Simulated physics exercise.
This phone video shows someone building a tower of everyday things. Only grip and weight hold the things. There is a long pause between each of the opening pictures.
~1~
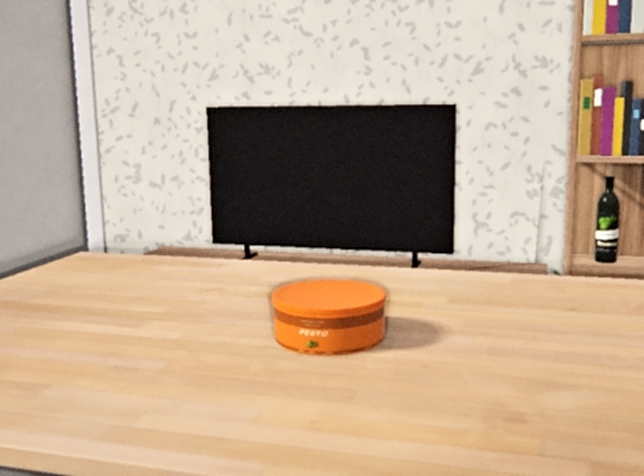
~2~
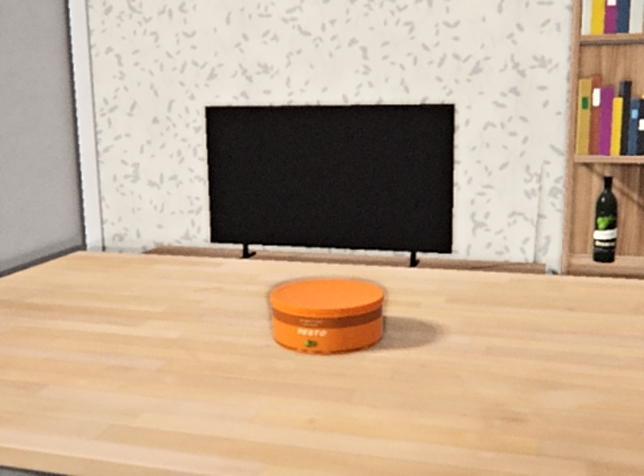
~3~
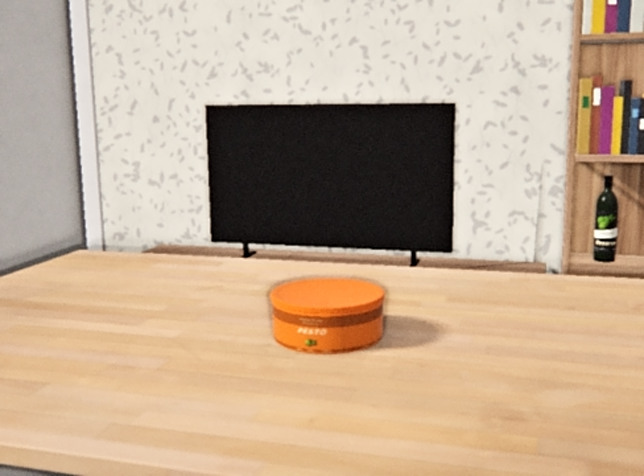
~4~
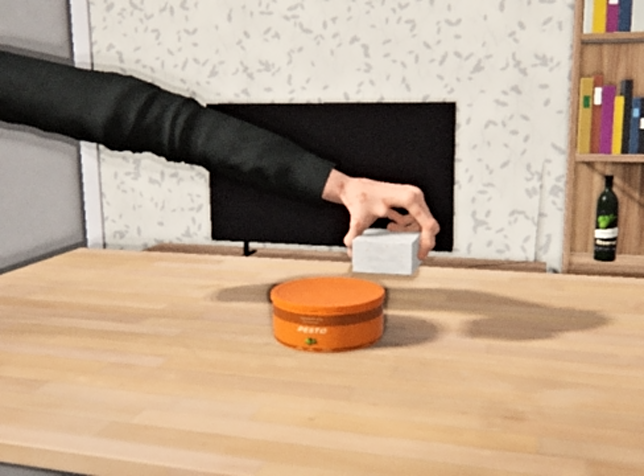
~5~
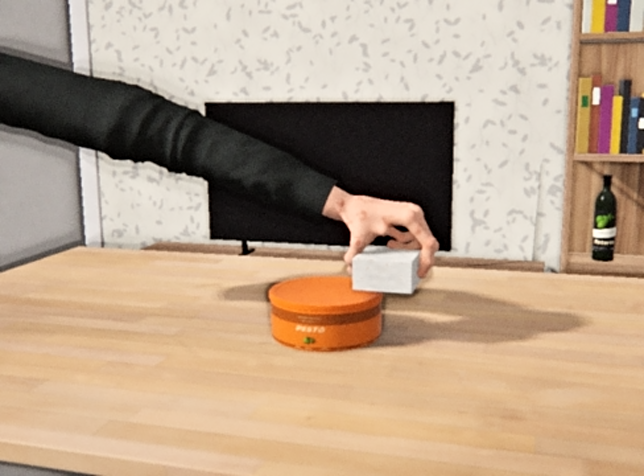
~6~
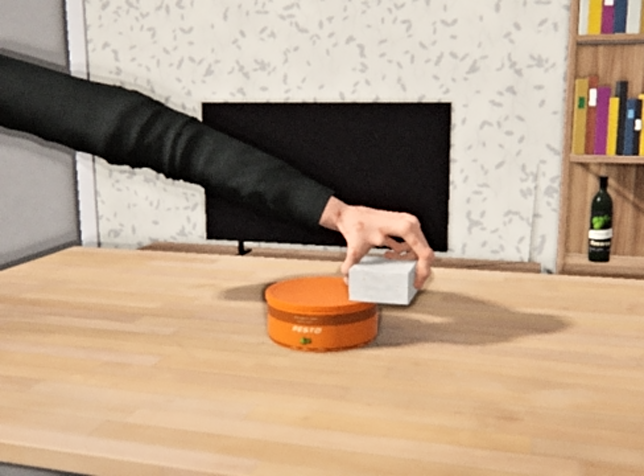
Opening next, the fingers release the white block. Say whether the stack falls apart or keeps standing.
The pile will not stay secure.
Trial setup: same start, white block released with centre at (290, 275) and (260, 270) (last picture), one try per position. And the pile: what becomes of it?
On the first go it remains standing, and on the second it collapses.
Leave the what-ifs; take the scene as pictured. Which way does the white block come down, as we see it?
Well, it travels over to the right.
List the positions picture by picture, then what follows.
In the first frame, the last thing is not in view yet; orange tub (329, 316).
In the second frame, the last thing is not in view yet; orange tub (328, 315).
In the third frame, the last thing is not in view yet; orange tub (328, 314).
The fourth frame shows still above its spot; white block (389, 251); orange tub (328, 313).
The fifth frame shows still above its spot; white block (389, 268); orange tub (326, 312).
The sixth frame shows in place under the hand; white block (385, 279); orange tub (323, 313).
Then, 0.30 s on from there, white block now fallen.
Then, 0.40 s on from there, things are still on the move.
Then, 0.50 s on from there, as before.
In the end, fallen, white block; orange tub unmoved. At the end, from the last picture's camera, white block near (457, 331). The pile comes apart.
